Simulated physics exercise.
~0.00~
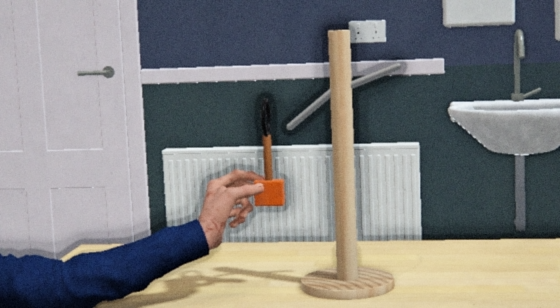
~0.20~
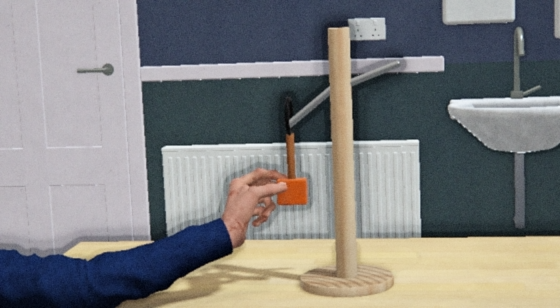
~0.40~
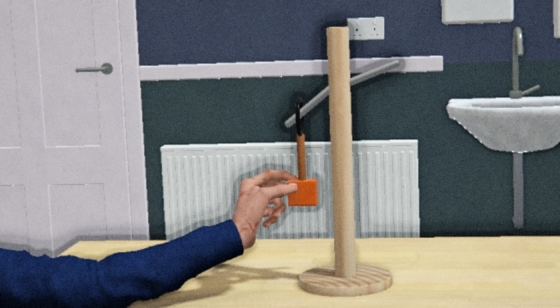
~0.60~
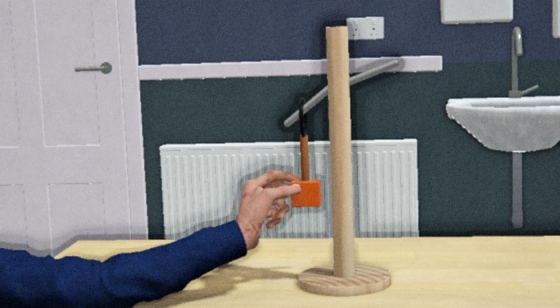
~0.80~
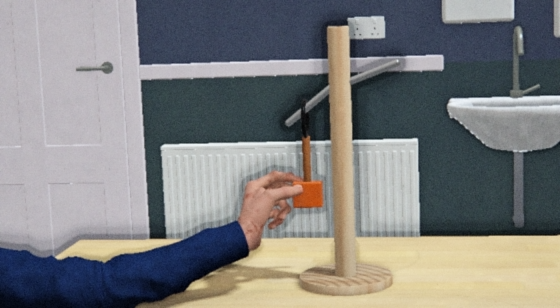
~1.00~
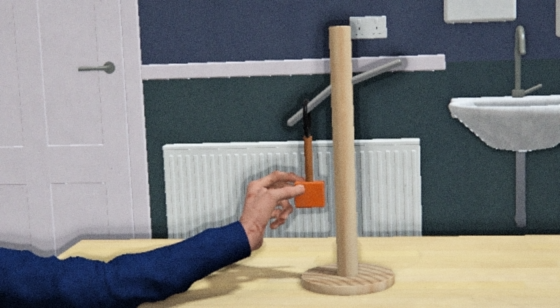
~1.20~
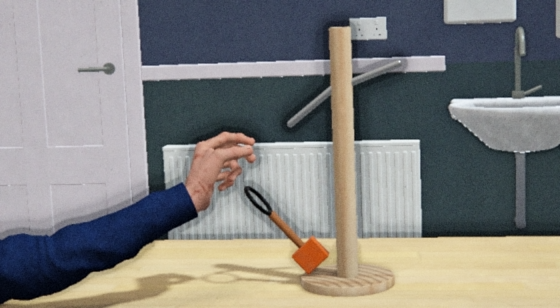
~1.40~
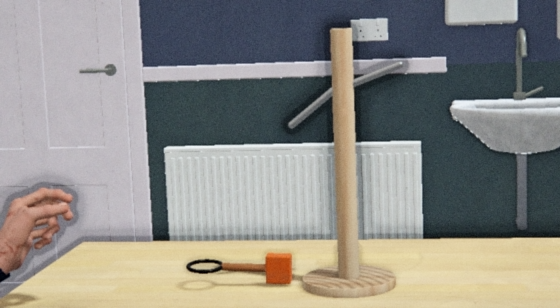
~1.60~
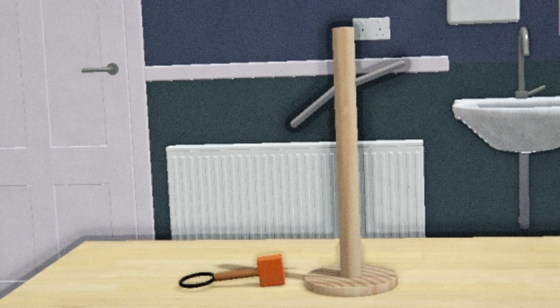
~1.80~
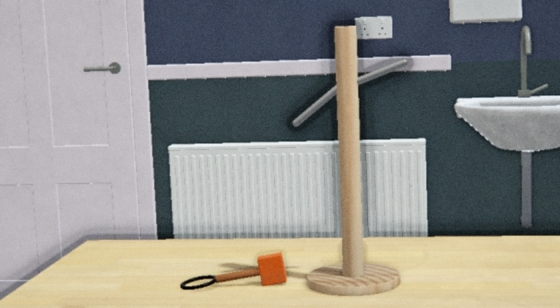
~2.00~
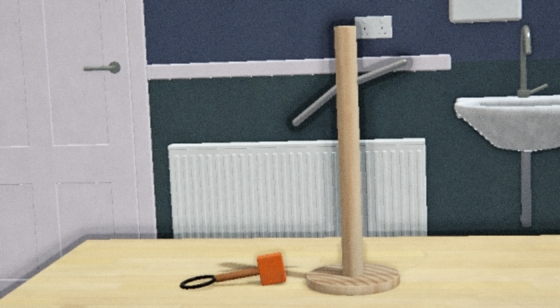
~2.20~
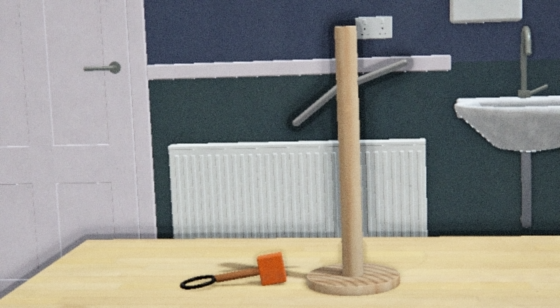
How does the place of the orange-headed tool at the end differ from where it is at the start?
At the start it is held up in the air by a hand, to the left of the peg stand. At the end it lies lower down on the tabletop, still left of the stand, with no hand on it.
